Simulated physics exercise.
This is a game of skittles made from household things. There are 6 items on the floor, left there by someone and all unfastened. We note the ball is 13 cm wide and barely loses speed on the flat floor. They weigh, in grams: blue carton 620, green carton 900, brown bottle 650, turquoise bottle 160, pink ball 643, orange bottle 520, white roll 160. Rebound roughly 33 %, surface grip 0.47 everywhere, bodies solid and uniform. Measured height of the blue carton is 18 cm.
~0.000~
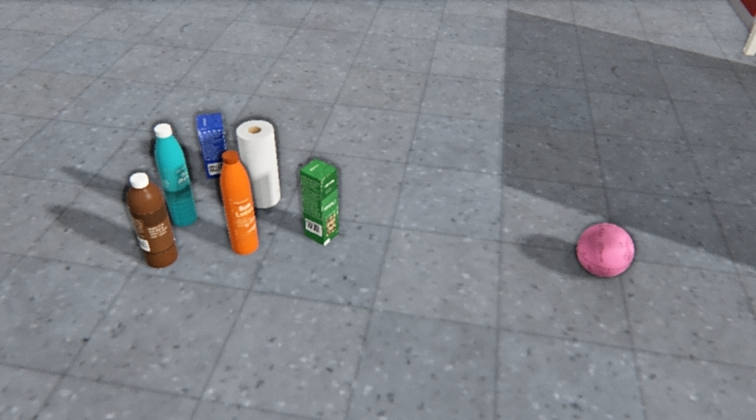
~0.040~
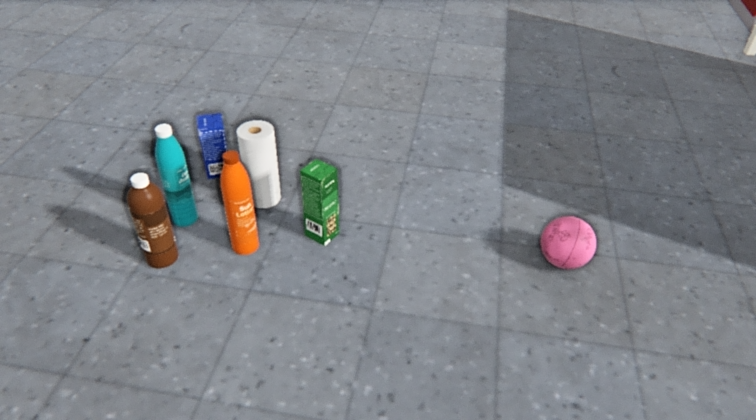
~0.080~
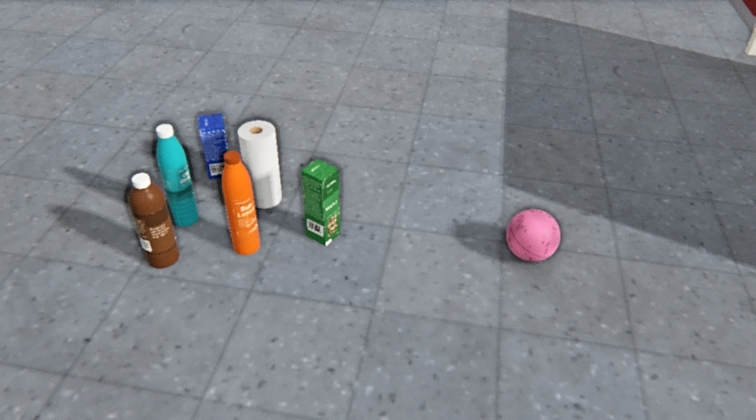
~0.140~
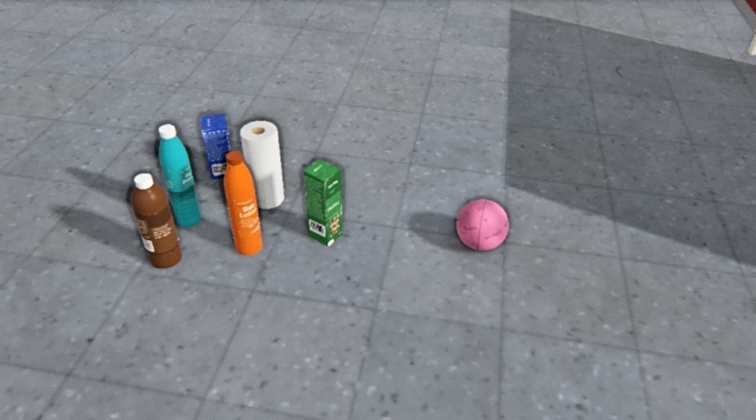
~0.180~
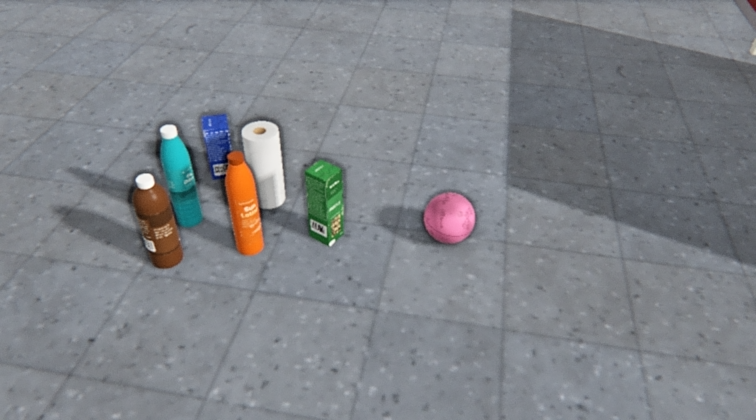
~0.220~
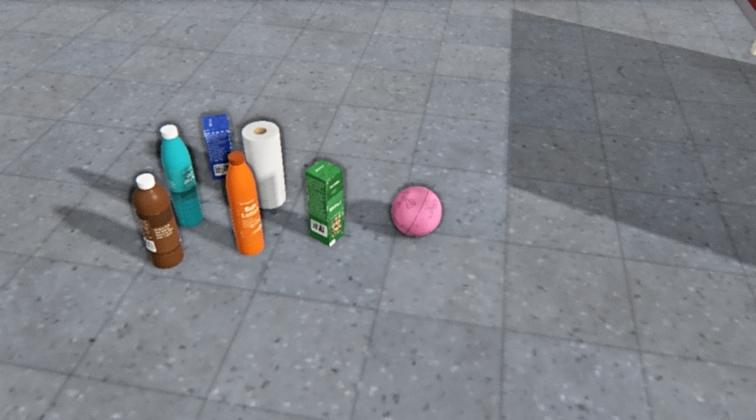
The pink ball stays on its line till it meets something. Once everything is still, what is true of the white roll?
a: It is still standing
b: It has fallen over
The answer is b.
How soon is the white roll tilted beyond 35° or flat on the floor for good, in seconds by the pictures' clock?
That first happens close to 0.6 seconds.
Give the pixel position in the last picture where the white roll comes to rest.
It comes to a stop close to (93, 211).
Around 0.82 s, 129 cm rolled; pink ball near (227, 101); white roll on its side near (107, 190); green carton at 6° to upright; blue carton shifted 2 cm.
Around 1.72 s, 218 cm rolled; white roll on its side near (96, 207); green carton shifted 2 cm; blue carton shifted 2 cm.
Finally (2.8 s), on their side or leaning hard on the floor, white roll; the other 5 still in place (within 8 cm). Final places as that camera would see them, white roll near (94, 211).
